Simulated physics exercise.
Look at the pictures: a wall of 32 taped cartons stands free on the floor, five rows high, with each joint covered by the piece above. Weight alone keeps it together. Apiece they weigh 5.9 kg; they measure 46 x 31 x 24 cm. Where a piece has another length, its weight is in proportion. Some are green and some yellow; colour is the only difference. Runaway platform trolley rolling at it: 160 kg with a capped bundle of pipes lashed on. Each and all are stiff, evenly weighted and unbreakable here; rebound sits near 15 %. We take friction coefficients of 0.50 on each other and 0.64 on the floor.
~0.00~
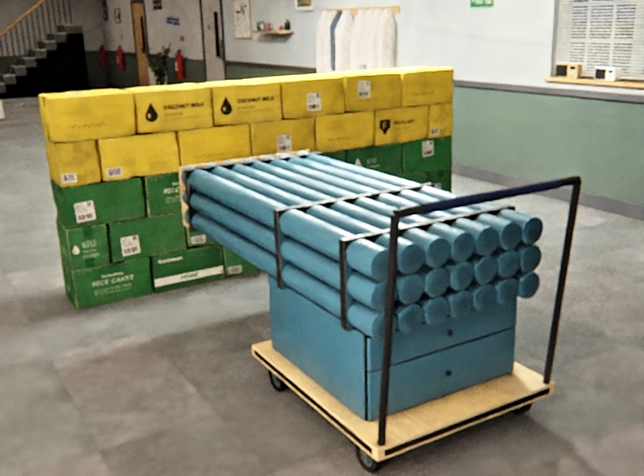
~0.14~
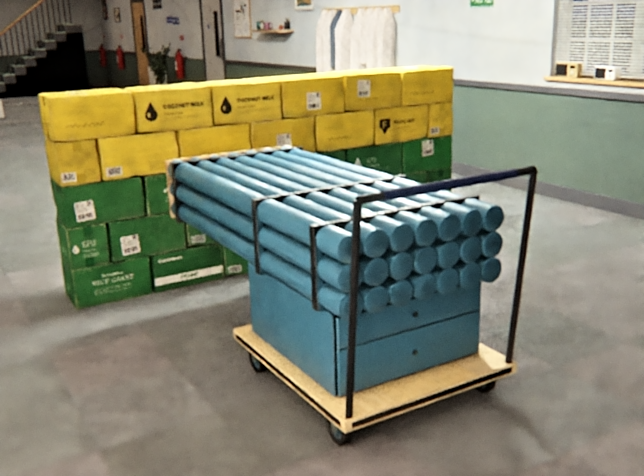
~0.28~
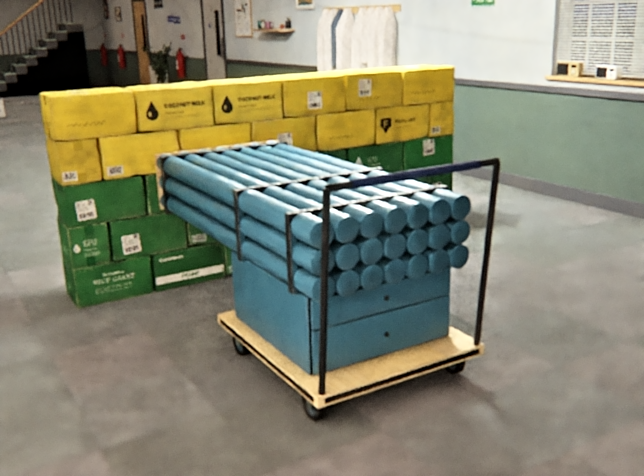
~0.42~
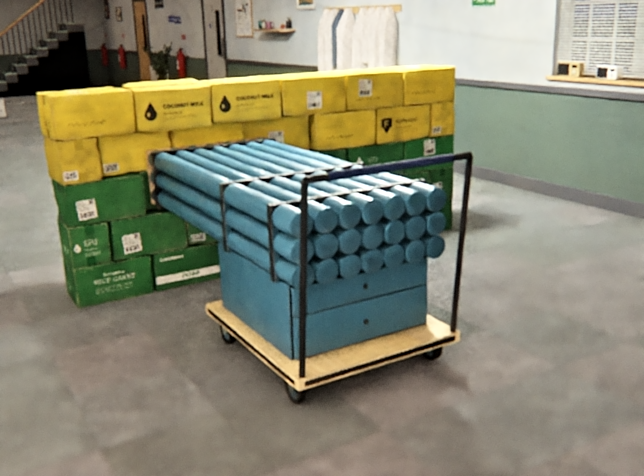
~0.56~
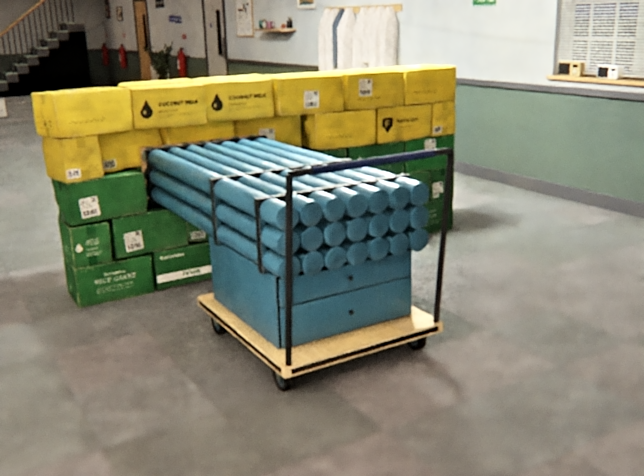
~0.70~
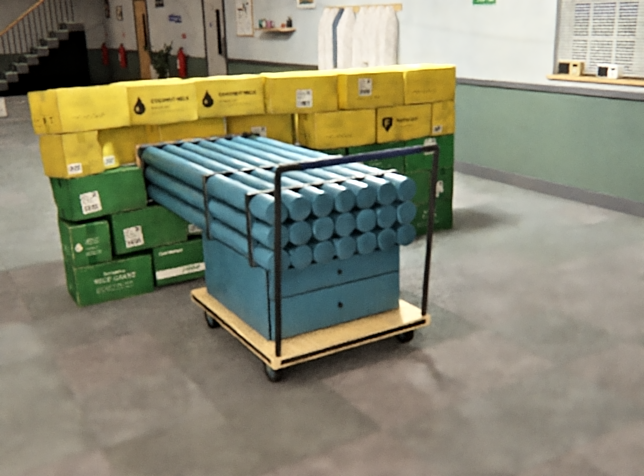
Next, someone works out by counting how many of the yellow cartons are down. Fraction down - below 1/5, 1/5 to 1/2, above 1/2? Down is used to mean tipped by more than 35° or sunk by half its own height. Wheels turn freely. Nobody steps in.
Above 1/2.
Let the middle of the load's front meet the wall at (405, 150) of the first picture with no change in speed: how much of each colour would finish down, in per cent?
The green ones would be 30 per cent down and the yellow ones 50 per cent.
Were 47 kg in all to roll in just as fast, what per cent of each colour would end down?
Down by colour: Green 0, yellow 0 per cent.
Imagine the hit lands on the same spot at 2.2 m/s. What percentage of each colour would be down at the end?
You'd end up with green at 10 per cent down and yellow at 40 per cent.
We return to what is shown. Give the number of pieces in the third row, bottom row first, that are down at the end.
Count down in that row: 2.
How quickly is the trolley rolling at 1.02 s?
About 0.2 m/s.
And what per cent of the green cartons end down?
Green share down - 10 in a hundred.
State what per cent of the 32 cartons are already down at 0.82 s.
0 per cent at that moment.
After 0.82 s, load 40 cm past the wall's line, still rolling; none of the 13 yellow cartons down (0 of 32 in all colours); top yellow carton leaning 4°.
After 1.02 s, load 46 cm past the wall's line, still rolling; 5 of the 13 yellow cartons down (7 of 32 in all colours); top yellow carton leaning 13°, 24 cm lower.
After 1.34 s, load 49 cm past the wall's line, still rolling; 7 of the 13 yellow cartons down (9 of 32 in all colours); top yellow carton on its side.
After 1.86 s, load 45 cm past the wall's line, still rolling; 8 of the 13 yellow cartons down (10 of 32 in all colours); top yellow carton upside down.
At rest (3.2 s), load 44 cm past the wall's line, stopped; 8 of the 13 yellow cartons down (10 of 32 in all colours); top yellow carton upside down; top green carton unmoved. That is 62 per cent. As the last picture would show them, middles, top yellow carton near (27, 230), top green carton near (418, 150).
